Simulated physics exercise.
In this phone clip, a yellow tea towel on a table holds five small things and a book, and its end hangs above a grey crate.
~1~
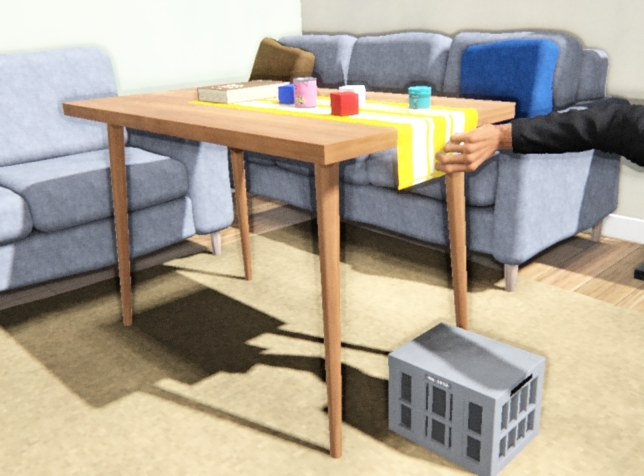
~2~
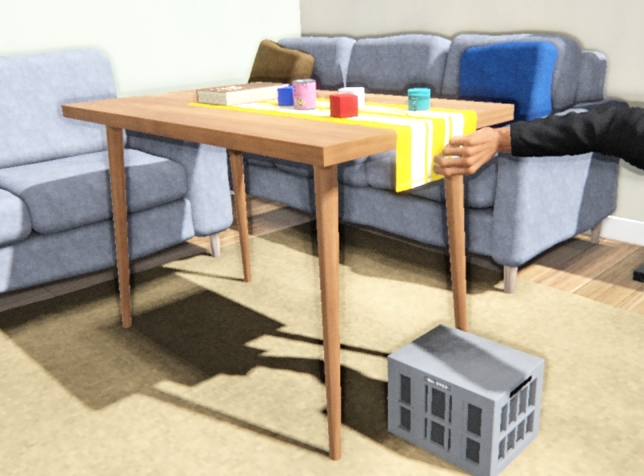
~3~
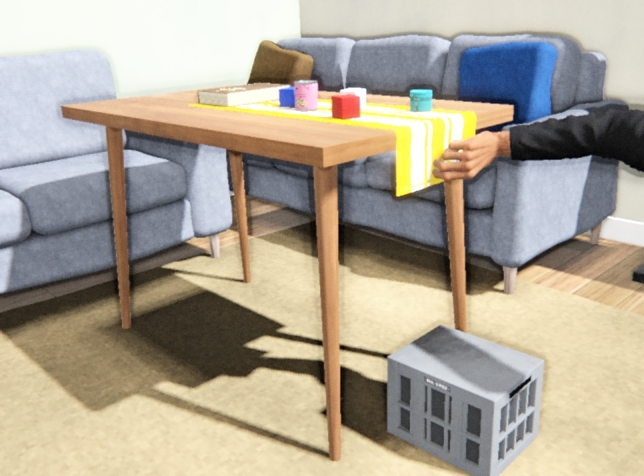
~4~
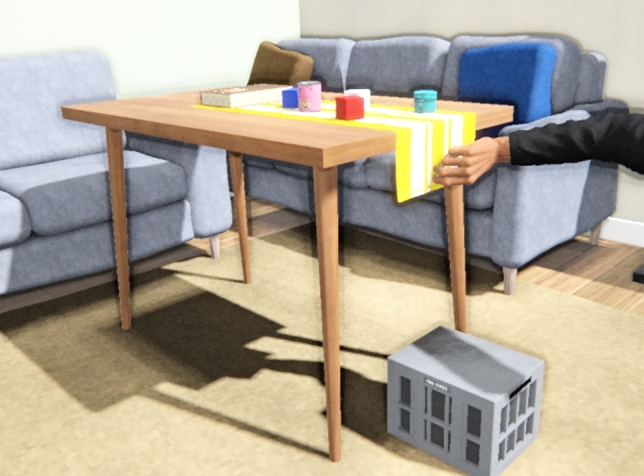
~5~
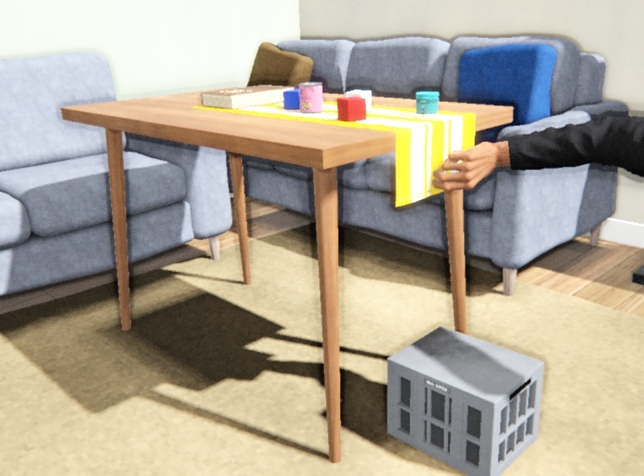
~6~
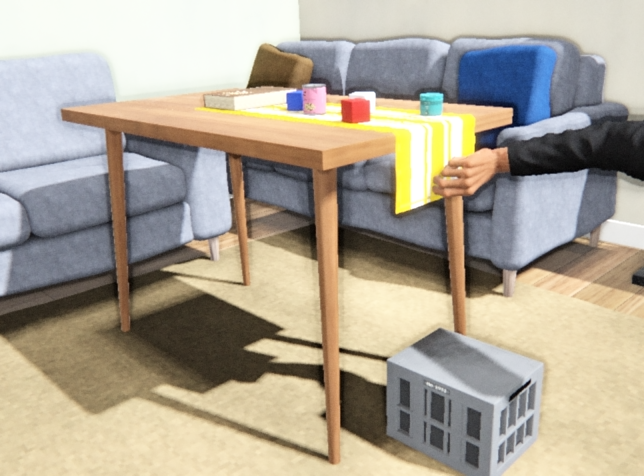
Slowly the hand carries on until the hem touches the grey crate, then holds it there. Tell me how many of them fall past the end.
The number is four.
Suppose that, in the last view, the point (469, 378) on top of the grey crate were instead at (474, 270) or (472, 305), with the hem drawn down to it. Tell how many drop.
For the first height 1, for the second 2.
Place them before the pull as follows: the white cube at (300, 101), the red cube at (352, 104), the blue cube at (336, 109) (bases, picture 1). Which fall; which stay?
Result - white cube still up, red cube down, blue cube down.
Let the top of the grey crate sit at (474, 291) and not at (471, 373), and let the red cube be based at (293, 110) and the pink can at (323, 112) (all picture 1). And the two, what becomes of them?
The red cube stays aboard; the pink can stays aboard.
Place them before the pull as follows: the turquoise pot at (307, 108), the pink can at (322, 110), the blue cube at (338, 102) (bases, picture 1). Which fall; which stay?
First the turquoise pot, which is lost, then the pink can, which is lost, and finally the blue cube, which is lost.
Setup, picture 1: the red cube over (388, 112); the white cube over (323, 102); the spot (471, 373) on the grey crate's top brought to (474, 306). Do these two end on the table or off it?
The red cube is lost; the white cube stays put.
Early on, hem near (438, 292); turquoise pot and red cube gone.
Midway, hem on the crate; turquoise pot, red cube, white cube and pink can gone.
Finally, hem on the crate; turquoise pot, red cube, white cube and pink can gone. The answer is four.
